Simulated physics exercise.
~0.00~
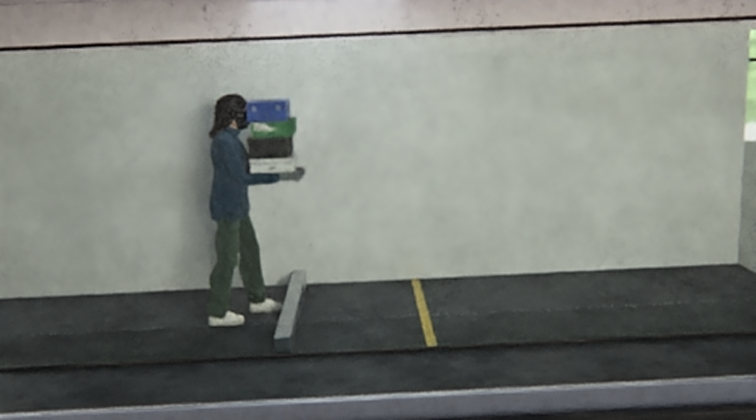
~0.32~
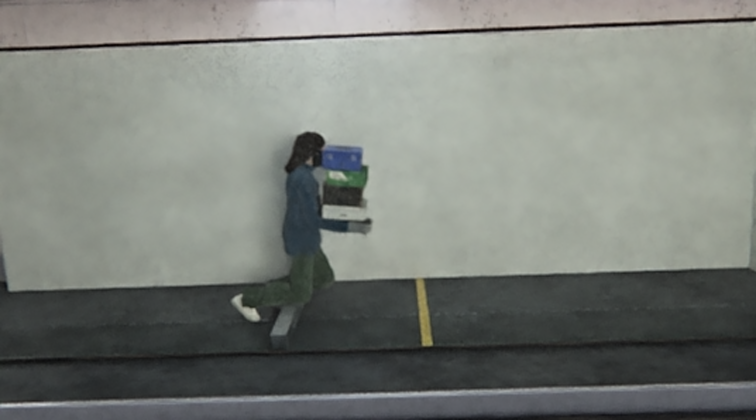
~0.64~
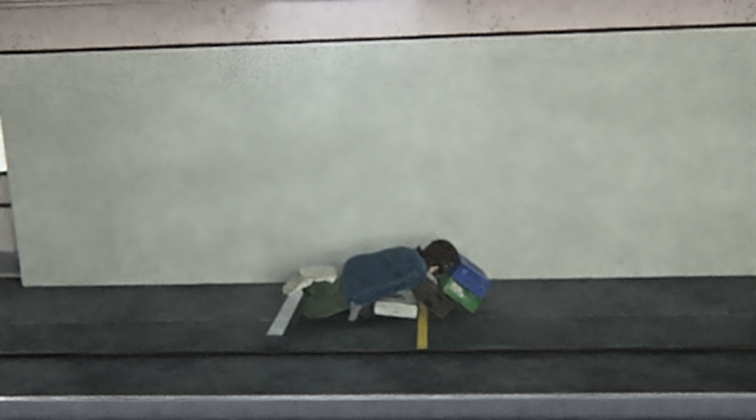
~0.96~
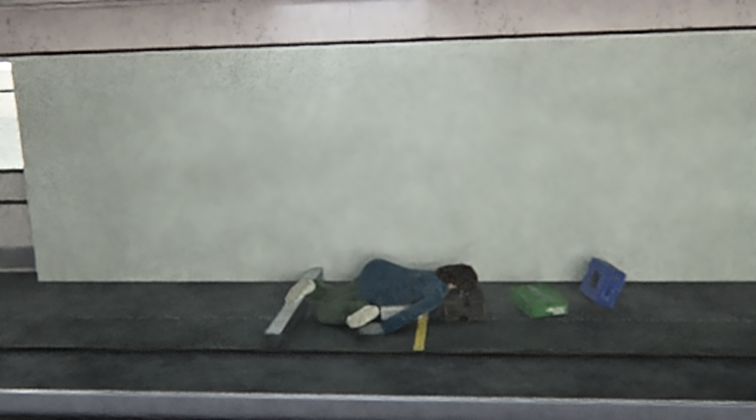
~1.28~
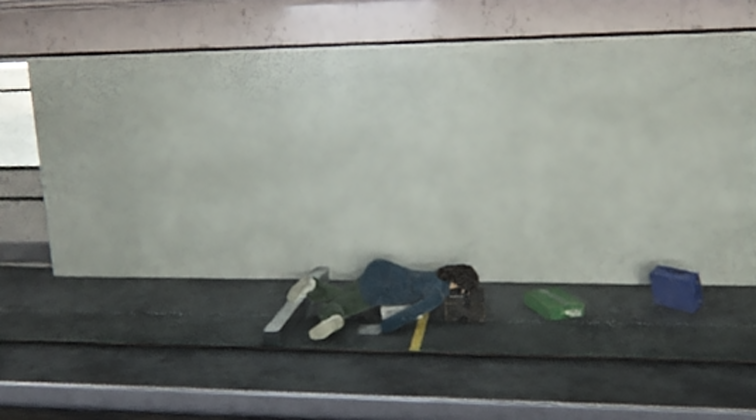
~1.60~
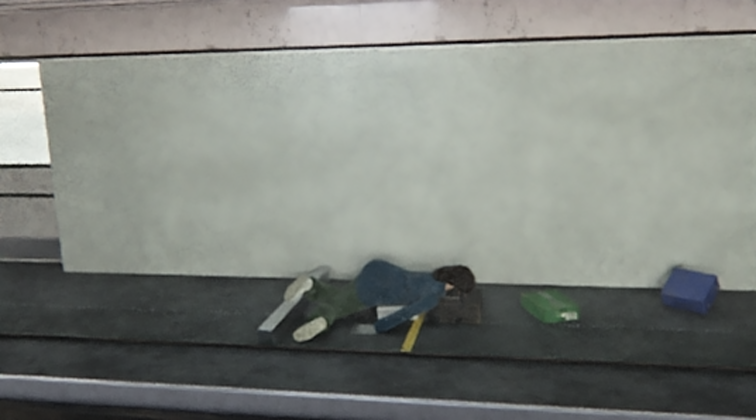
A dark-haired person in a blue top, green trousers and white shoes walks right along a dark tram floor, seen from the side against a pale wall, carrying a stack of blue, green, black and white boxes. A low grey rail lies ahead, with a yellow line beyond it. The person trips over the rail, pitches forward and falls flat as the boxes spill. The blue box tumbles farthest right and the green one slides after it. The person lies limp, head past the line, with the black box beyond it and the white box short of it.
